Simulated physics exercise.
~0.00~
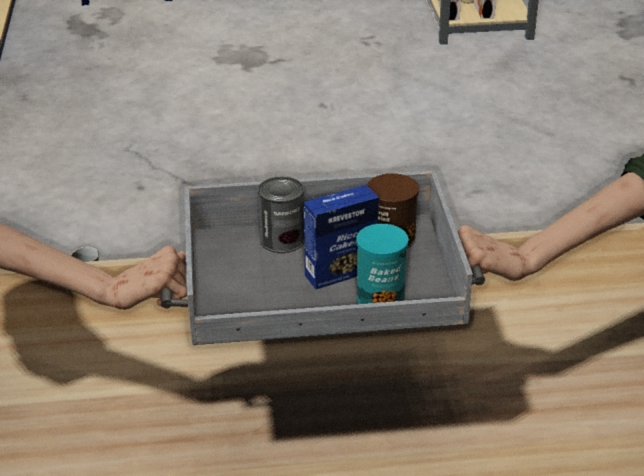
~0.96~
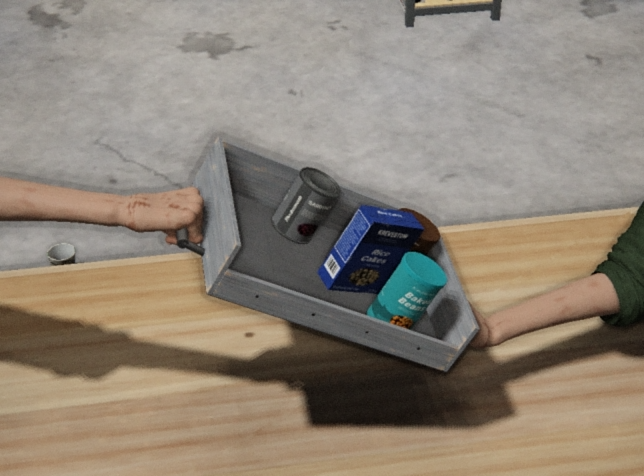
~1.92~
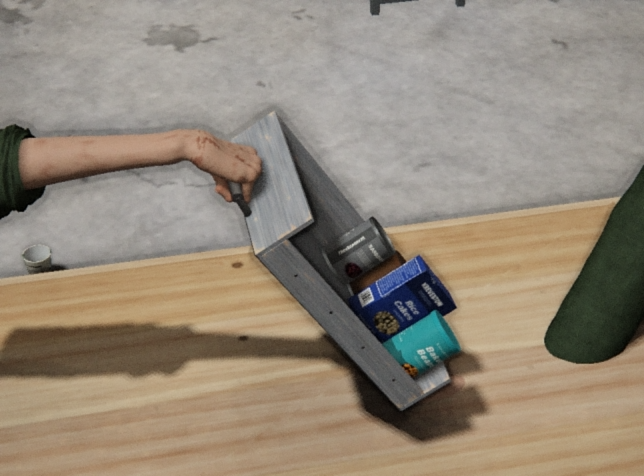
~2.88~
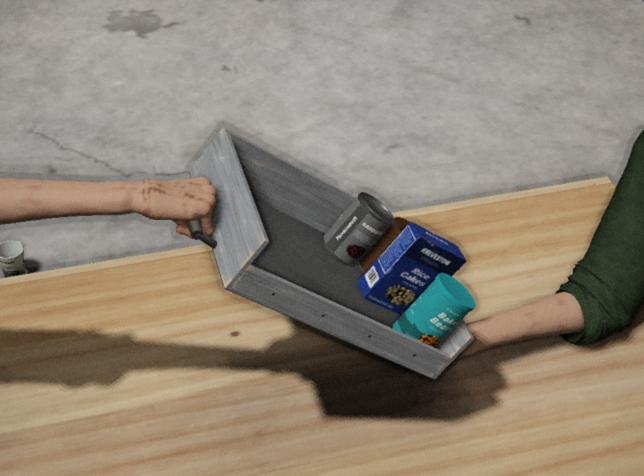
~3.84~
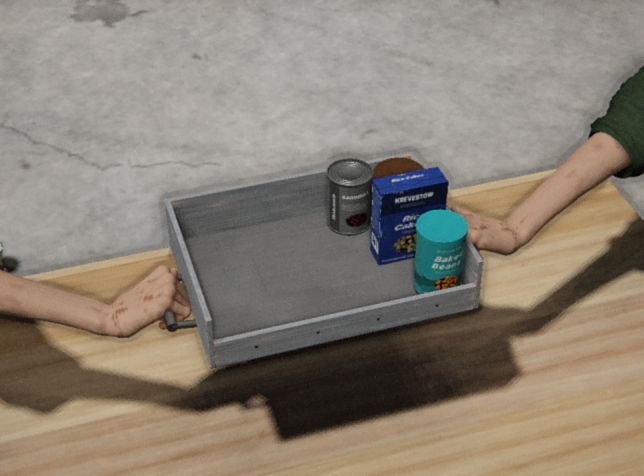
Two hands tipped a gray crate steeply down to the right, making the grey tin, blue packet, turquoise tin and brown tin slide and lean toward that end, then leveled it again, with all four still inside, gathered at the right.
